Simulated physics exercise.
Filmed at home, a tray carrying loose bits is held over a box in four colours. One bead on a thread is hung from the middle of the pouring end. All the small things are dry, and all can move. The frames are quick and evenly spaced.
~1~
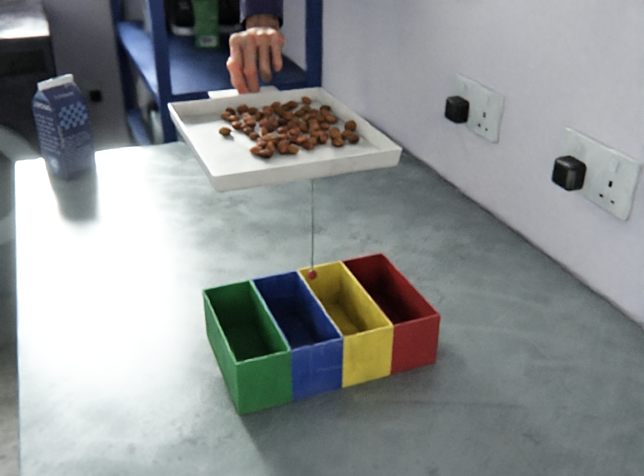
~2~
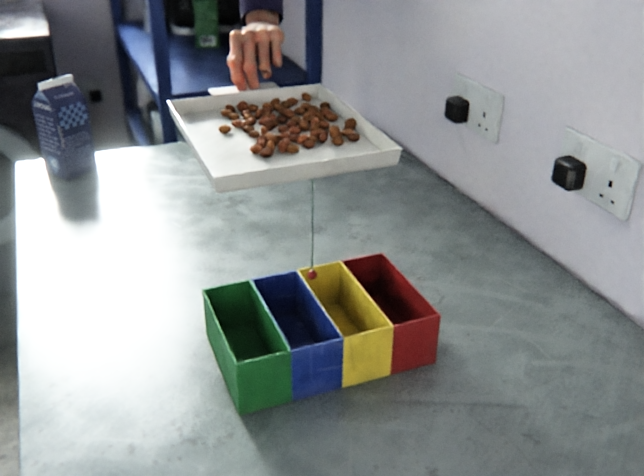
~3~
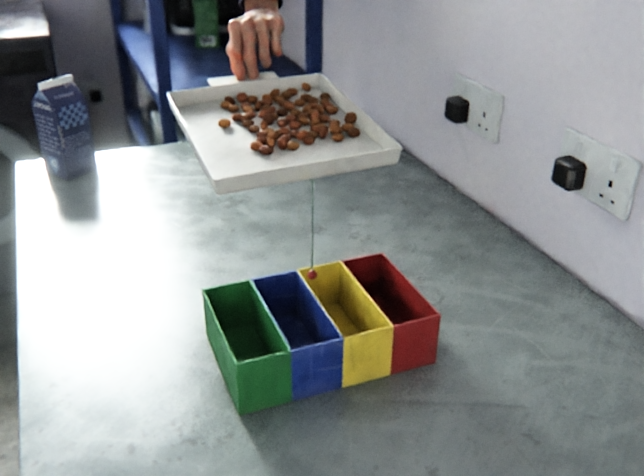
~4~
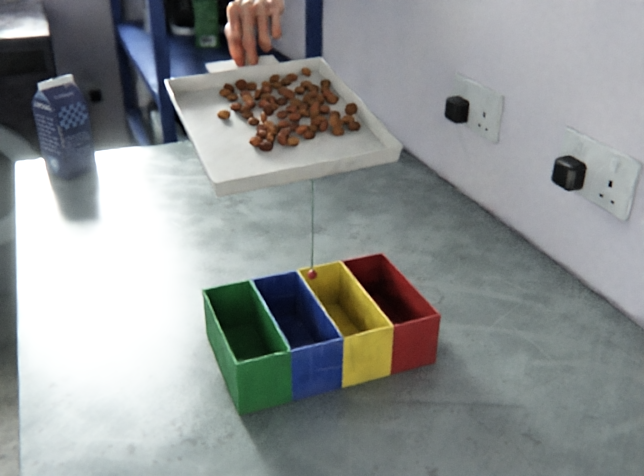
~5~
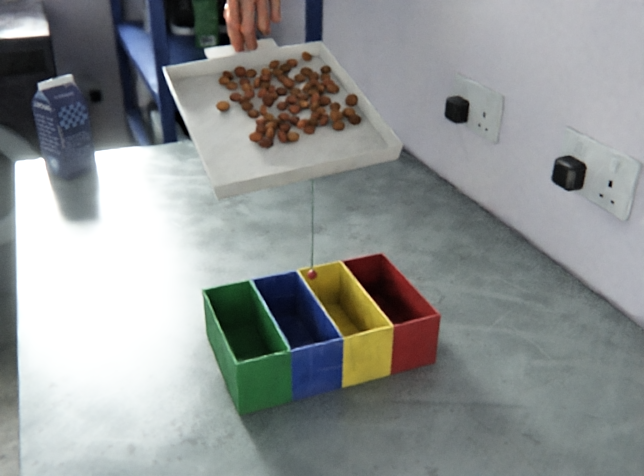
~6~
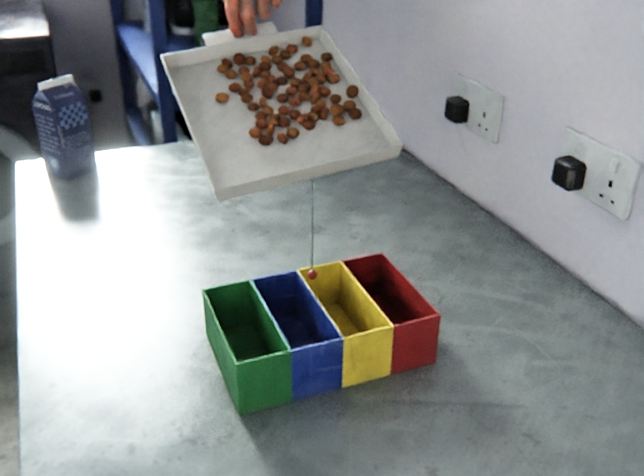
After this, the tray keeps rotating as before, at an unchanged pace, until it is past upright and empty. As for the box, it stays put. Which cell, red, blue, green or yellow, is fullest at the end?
The green cell is fullest at the end.
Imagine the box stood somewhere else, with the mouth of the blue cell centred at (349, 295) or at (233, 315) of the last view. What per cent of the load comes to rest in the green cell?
First 30 per cent, second 0 per cent.
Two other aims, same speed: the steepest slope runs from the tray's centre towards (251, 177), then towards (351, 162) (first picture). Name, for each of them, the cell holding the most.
Green, then the red cell.
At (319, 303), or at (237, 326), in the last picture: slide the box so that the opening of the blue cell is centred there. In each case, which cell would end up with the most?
The green cell; that blue cell.
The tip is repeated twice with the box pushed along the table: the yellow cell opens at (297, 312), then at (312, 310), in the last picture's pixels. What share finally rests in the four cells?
Roughly 100 %, then roughly 100 %.
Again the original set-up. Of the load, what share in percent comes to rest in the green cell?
Roughly 50 %.
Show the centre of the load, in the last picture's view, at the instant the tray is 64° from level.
In the last view, the load is centred close to (275, 166).
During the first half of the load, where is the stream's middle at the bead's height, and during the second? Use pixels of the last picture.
The leading part at (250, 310), the rest of it at (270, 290).
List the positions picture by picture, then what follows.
Corners of the pouring end near (216, 174) and (398, 148), level; middle of the load near (292, 127), bits of dog kibble; bead on its thread near (312, 275); green cell near (264, 378); blue cell near (317, 365); yellow cell near (367, 352); red cell near (415, 340), in the first frame.
Corners of the pouring end near (216, 175) and (398, 147), level; middle of the load near (292, 125), in the second frame.
Corners of the pouring end near (216, 177) and (398, 146), tipped barely, lowest at the left corner; middle of the load near (292, 119), in the third frame.
Corners of the pouring end near (216, 181) and (399, 145), tipped a little, lowest at the left corner; middle of the load near (292, 109), in the fourth frame.
Corners of the pouring end near (217, 184) and (399, 144), tipped clearly, lowest at the left corner; middle of the load near (292, 100), in the fifth frame.
Corners of the pouring end near (217, 187) and (400, 143), tipped clearly, lowest at the left corner; middle of the load near (291, 91); green cell near (264, 378); blue cell near (317, 365); yellow cell near (367, 352); red cell near (415, 340), in the sixth frame.
Shortly afterwards, tray tipped steeply; all but a few on the tray; only a few falling or outside the box.
Next, tray tipped past a quarter turn; near half on the tray; near a quarter in the green cell; a little in the blue cell; only a few in the yellow cell; near a quarter falling or outside the box.
Some moments later, tray tipped past a quarter turn; near half in the green cell; near a quarter in the blue cell; a little in the yellow cell; a little falling or outside the box.
In the end, tray tipped past a quarter turn; near half in the green cell; near a quarter in the blue cell; a little in the yellow cell; none at all in the red cell; a little outside the box.
